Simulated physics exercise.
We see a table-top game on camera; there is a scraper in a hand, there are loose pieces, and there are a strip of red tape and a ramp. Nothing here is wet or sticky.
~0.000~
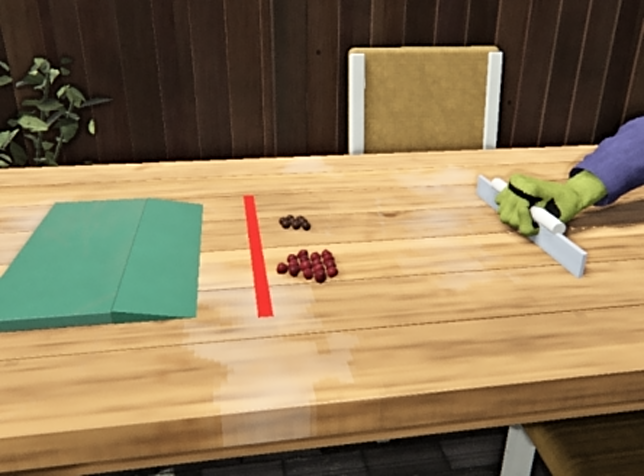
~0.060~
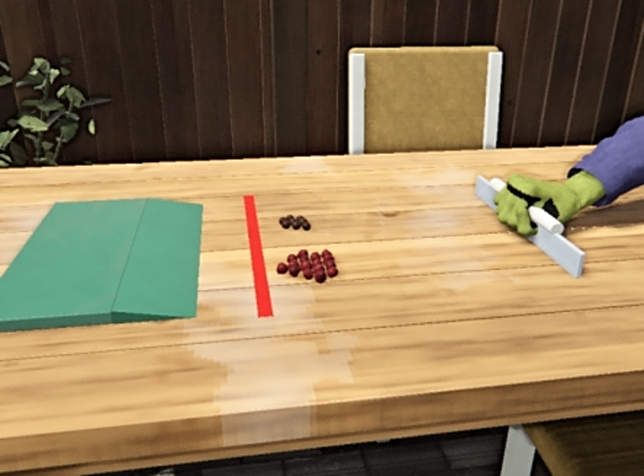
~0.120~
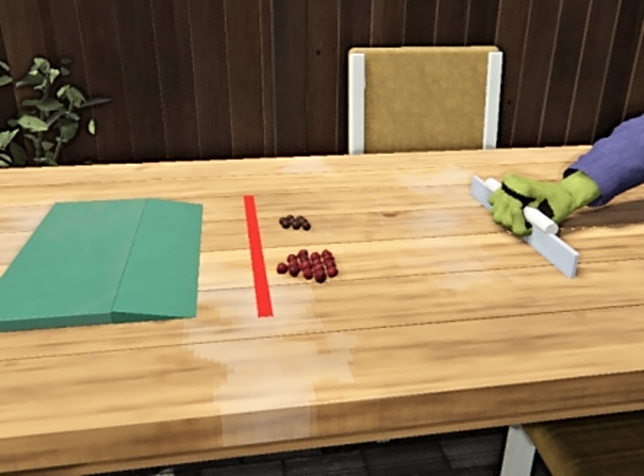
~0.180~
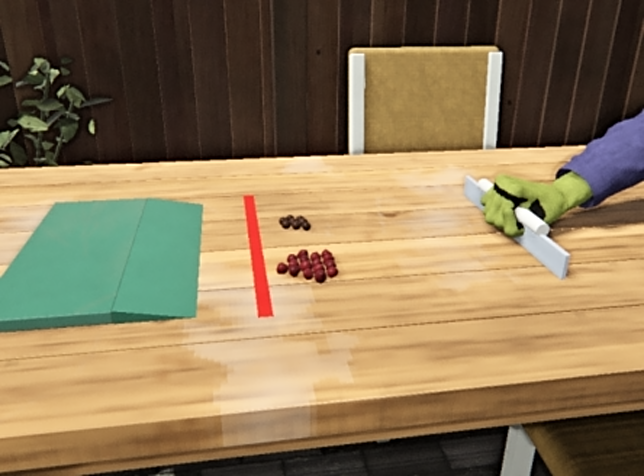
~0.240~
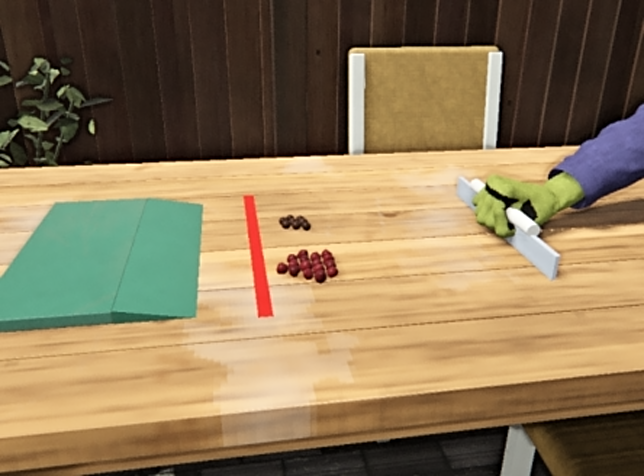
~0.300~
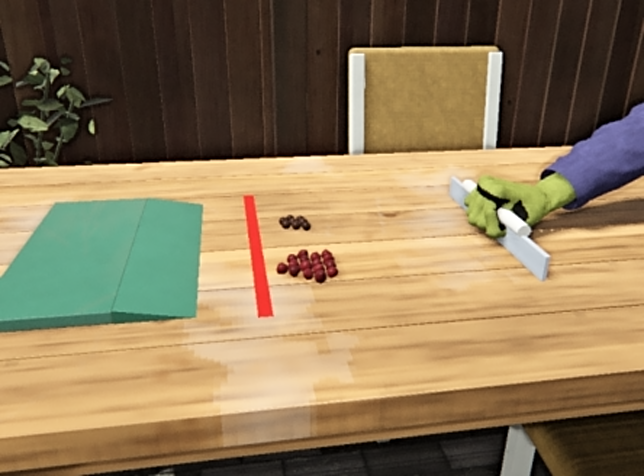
The video shows a gloved hand sliding a scraper slowly a short way left across a wooden table, while small dark pieces and a larger group of reddish pieces stay still beside red tape and a green ramp.
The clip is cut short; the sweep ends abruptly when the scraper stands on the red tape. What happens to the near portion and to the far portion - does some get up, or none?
The near portion none gets up, the far portion none gets up.
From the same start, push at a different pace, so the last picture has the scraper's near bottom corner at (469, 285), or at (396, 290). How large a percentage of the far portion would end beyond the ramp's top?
60 %, then 100 %.
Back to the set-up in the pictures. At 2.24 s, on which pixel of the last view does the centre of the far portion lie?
Near (201, 226).
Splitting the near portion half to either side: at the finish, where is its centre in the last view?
At roughly pixel (229, 272).
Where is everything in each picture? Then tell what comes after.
Scraper at (574, 258), at rest; red tape at (249, 200); top of the ramp at (115, 302); near portion at (317, 264), a few dried cherries; far portion at (293, 222), a few chocolate balls, in the first picture.
Scraper at (572, 258); far portion at (293, 222), in the second picture.
Scraper at (566, 258); near portion at (317, 264), in the third picture.
Scraper at (557, 259); far portion at (293, 222), in the fourth picture.
Scraper at (547, 260); near portion at (317, 264), in the fifth picture.
Scraper at (538, 261); red tape at (249, 200); top of the ramp at (115, 302); near portion at (317, 264); far portion at (293, 222), in the sixth picture.
After 1.12 s, scraper still moving, near (371, 217); near portion all short of the ramp; far portion all short of the ramp.
After 1.96 s, scraper stopped at the red tape; near portion all short of the ramp; far portion all short of the ramp.
After 2.24 s, scraper stopped at the red tape; near portion all short of the ramp; far portion a small part on the ramp, most short of the ramp.
By the end (3.1 s), scraper stopped at the red tape; near portion none past the top, all short of the ramp; far portion none past the top, all short of the ramp.
